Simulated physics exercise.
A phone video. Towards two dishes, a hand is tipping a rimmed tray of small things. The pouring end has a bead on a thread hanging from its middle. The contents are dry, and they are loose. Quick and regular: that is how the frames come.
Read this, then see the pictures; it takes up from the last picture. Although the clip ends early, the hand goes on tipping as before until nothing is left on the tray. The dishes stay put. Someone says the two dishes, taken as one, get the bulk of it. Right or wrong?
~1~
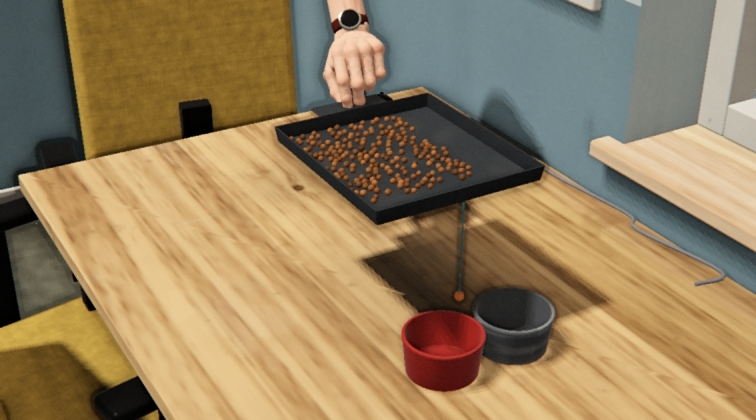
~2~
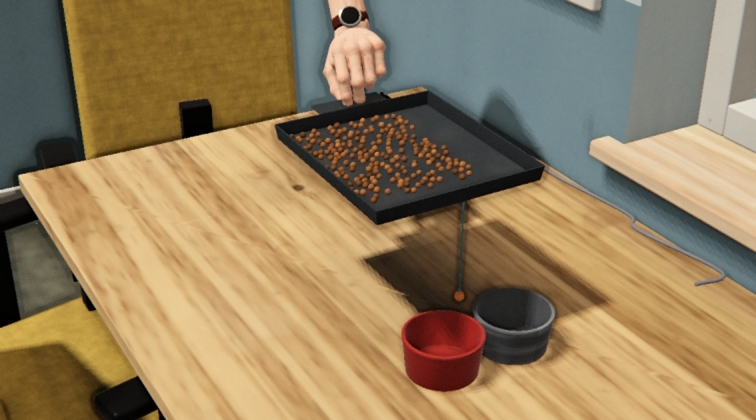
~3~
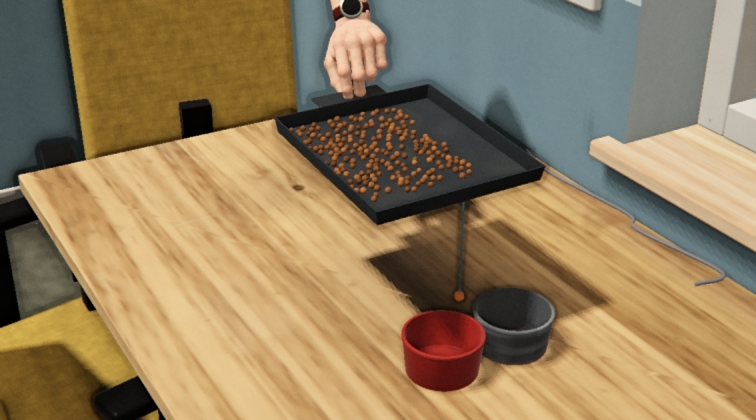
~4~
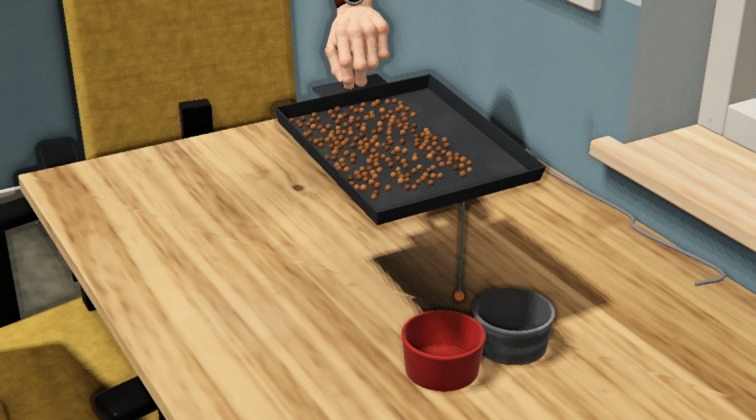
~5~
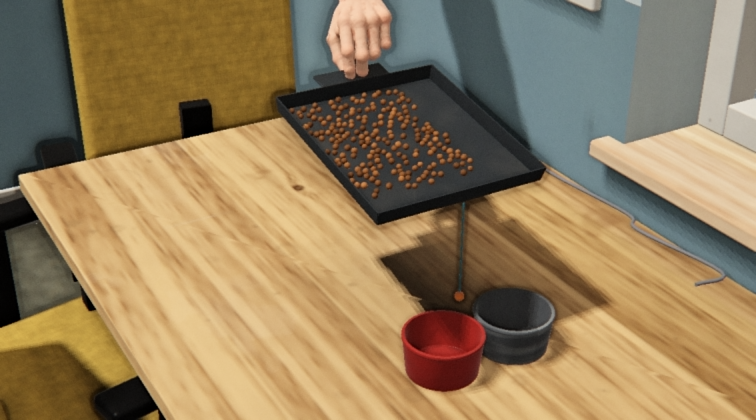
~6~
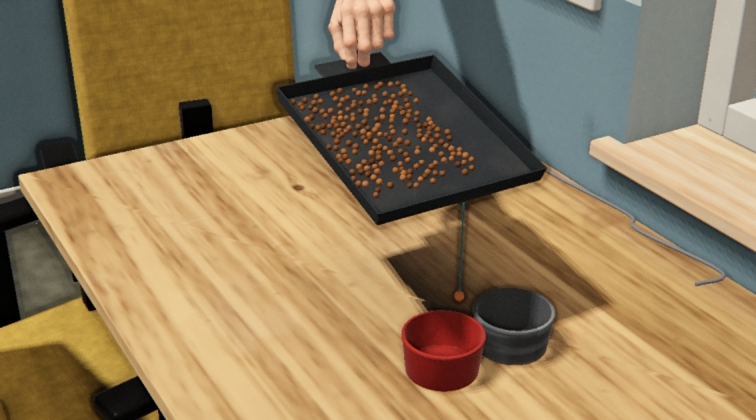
Right, they get more than half.
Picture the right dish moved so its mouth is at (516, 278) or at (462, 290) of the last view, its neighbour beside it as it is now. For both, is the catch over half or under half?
At the first place less than half, at the second under half.
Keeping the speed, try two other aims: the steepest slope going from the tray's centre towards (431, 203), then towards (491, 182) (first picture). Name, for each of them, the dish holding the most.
The first try: Left. The second: The right-hand dish.
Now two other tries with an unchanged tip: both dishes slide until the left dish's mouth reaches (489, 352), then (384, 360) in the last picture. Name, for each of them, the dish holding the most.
Left side first, Right side second.
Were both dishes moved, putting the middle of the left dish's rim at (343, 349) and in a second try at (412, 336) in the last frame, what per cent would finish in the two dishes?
Around 10 % followed by around 50 %.
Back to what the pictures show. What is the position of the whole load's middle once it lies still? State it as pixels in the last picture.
At about (455, 364), give or take.
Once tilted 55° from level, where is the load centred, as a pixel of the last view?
In the last view, the load is centred close to (441, 194).
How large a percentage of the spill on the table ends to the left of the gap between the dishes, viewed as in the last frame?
Close to 50 %.
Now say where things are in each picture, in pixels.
The first picture shows corners of the pouring end near (378, 209) and (541, 165), level; middle of the load near (377, 156), cereal balls; left dish near (465, 369); right dish near (536, 343); bead on its thread near (459, 296).
The second picture shows corners of the pouring end near (378, 209) and (541, 165), level; middle of the load near (377, 155).
The third picture shows corners of the pouring end near (378, 210) and (542, 165), tipped barely, level across its low end; middle of the load near (377, 151).
The fourth picture shows corners of the pouring end near (379, 210) and (542, 166), tipped a little, level across its low end; middle of the load near (378, 145).
The fifth picture shows corners of the pouring end near (379, 211) and (543, 166), tipped a little, level across its low end; middle of the load near (379, 139).
The sixth picture shows corners of the pouring end near (380, 211) and (543, 167), tipped a little, level across its low end; middle of the load near (380, 134); left dish near (465, 369); right dish near (536, 343).
Shortly afterwards, tray tipped steeply; all but a few on the tray; only a few in the left dish; only a few in the right dish; only a few in the air.
Next, tray tipped right over; all but a few on the tray; only a few in the left dish; only a few in the right dish; only a few outside both; only a few in the air.
Some moments later, tray tipped past a quarter turn; near half in the left dish; near a quarter in the right dish; near a third outside both.
In the end, tray tipped past a quarter turn; near half in the left dish; near a quarter in the right dish; near a third outside both.
